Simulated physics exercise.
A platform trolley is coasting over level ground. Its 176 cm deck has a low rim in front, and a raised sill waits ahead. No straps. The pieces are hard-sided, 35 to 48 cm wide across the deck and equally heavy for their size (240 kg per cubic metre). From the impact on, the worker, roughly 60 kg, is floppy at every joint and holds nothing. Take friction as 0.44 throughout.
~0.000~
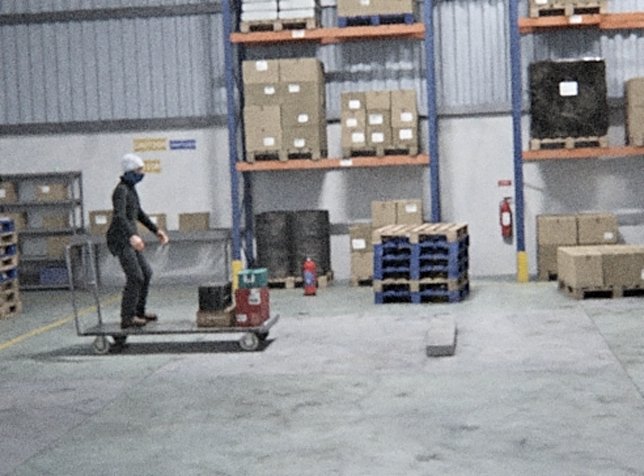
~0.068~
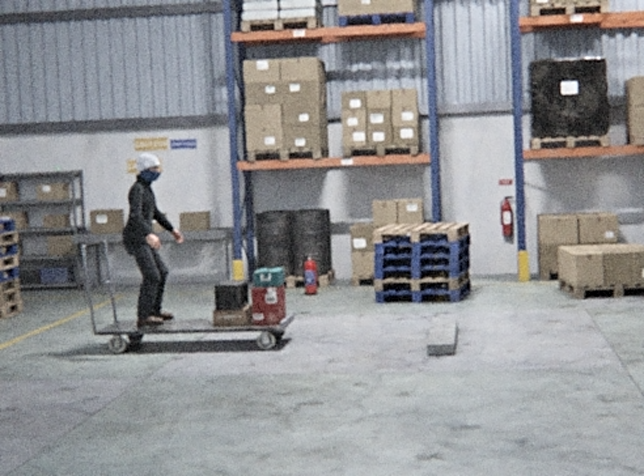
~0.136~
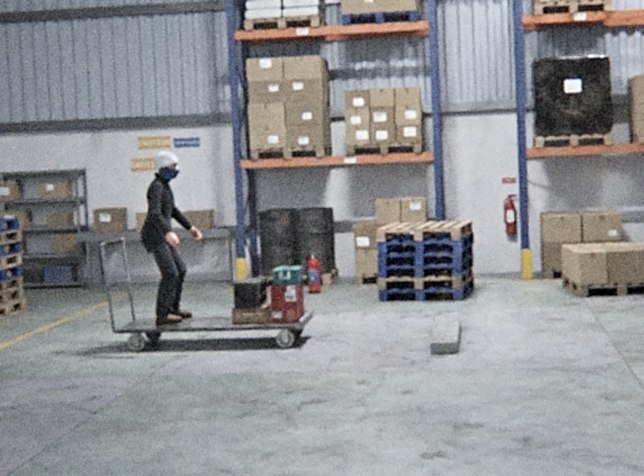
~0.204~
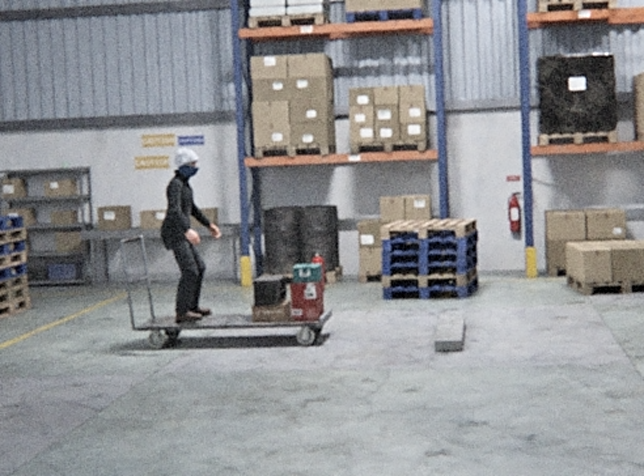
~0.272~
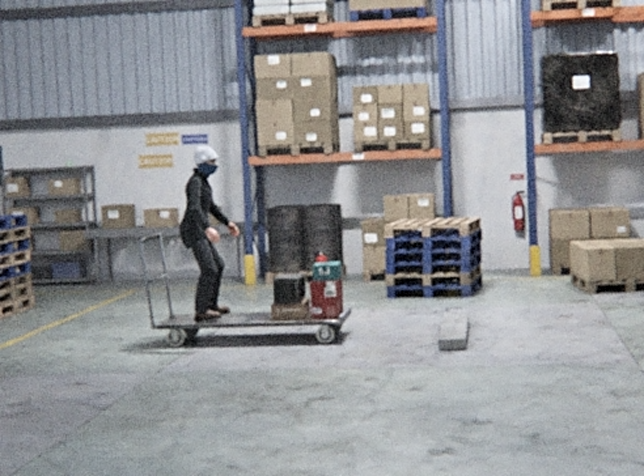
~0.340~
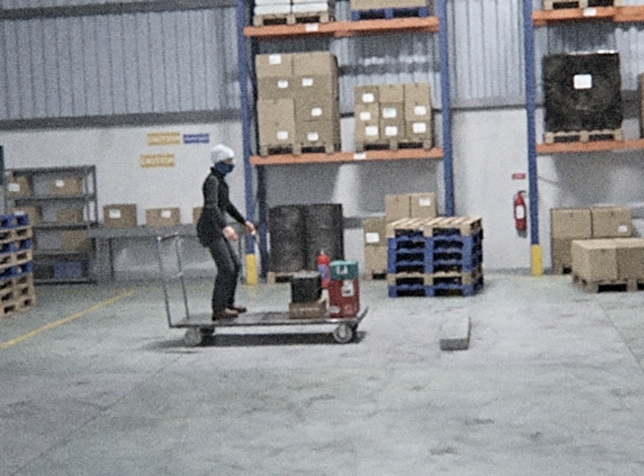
A flat platform trolley carrying a standing, masked worker and a few crates and parcels rolls steadily right across a warehouse floor.
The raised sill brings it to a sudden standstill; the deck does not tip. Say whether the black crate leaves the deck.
The black crate stays on at this speed.
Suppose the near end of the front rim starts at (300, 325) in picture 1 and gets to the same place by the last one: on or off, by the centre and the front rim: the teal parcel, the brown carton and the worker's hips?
In that case teal off, brown on, hips on.
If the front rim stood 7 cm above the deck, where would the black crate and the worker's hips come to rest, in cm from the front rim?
In that case black 40 behind, hips 70 behind.
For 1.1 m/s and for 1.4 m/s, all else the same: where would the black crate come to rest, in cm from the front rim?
About 40 cm behind and 40 cm behind.
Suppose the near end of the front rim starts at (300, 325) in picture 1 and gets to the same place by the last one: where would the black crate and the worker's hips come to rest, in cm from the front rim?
Then black 40 behind, hips 110 behind.
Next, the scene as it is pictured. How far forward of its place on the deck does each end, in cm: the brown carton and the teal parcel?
Forward: Brown 10, teal 135.
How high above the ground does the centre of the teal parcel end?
About 10 cm.
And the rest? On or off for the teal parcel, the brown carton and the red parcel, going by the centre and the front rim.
Teal off, brown on, red on.
Impact comes at 0.71 s.
After 1.26 s the black crate is 40 cm behind the rim, tilted 0°, near (408, 285) in the last picture's view.
After 1.71 s the black crate is 41 cm behind the rim, tilted 0°, near (407, 285) in the last picture's view.
At the end, 4.7 s, past the rim, teal parcel; behind it, black crate, red parcel, brown carton and the worker's hips.
